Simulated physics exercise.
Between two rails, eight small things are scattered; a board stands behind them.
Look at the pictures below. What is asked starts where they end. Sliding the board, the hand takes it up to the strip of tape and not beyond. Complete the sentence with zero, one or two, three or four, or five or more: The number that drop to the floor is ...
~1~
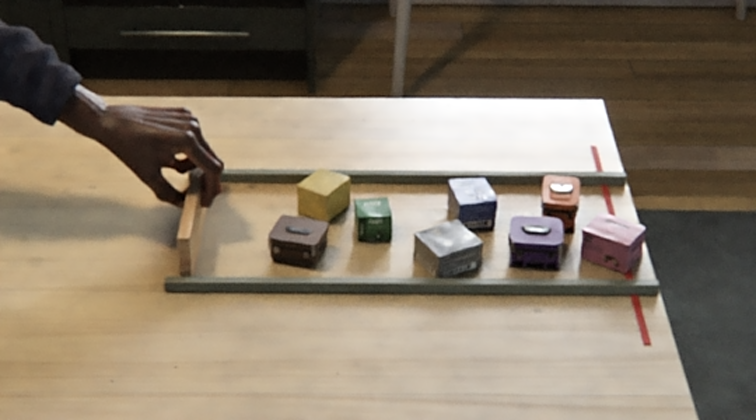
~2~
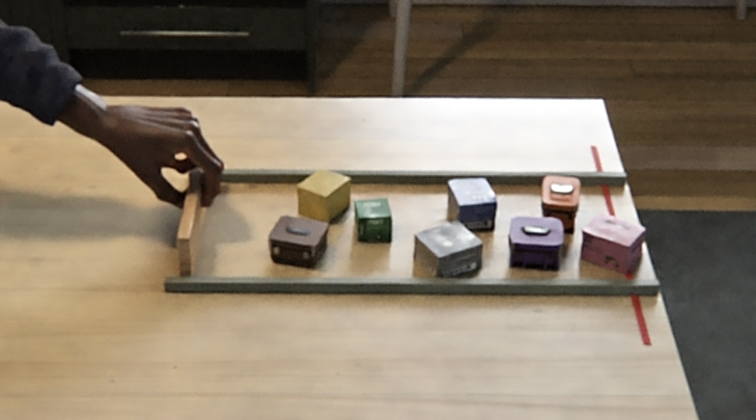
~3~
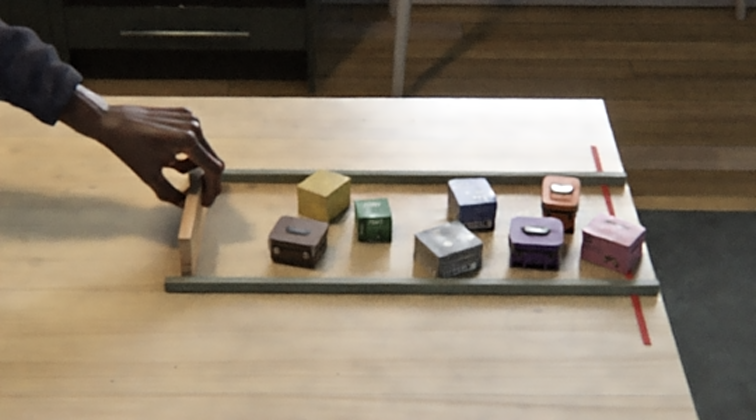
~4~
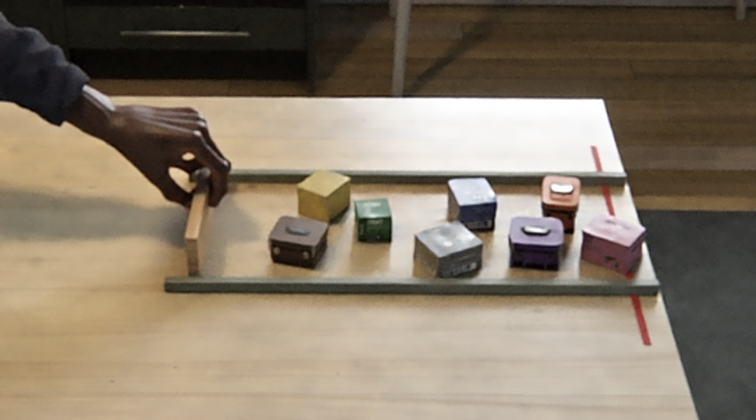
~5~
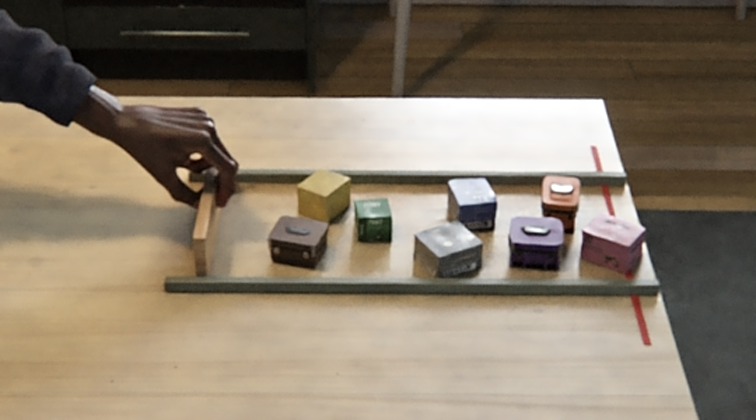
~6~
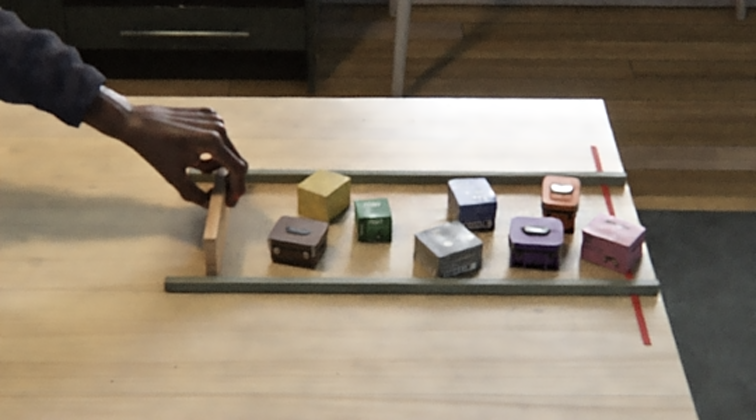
The number that drop to the floor is five or more.
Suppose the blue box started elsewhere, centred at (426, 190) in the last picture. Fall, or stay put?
This time it winds up down.
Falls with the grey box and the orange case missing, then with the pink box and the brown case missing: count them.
I'd say 4 the first time and 3 the second time.
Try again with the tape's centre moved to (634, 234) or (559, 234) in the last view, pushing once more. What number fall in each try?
You'd find 8 and then 3 on the floor.
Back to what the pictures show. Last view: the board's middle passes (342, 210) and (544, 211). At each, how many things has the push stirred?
So 3, and at the other place 8.
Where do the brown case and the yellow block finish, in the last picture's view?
Roughly (648, 242), and the other roughly (630, 193).
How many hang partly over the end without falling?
The number overhanging is 2.
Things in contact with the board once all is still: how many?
In contact: 2.
Soon after, none off yet; pink box at rest near (613, 243); orange case at rest near (560, 204); purple case at rest near (535, 243).
In the end, the number that fall off is five or more; gone, green box, grey box, blue box, purple case, orange case and pink box.
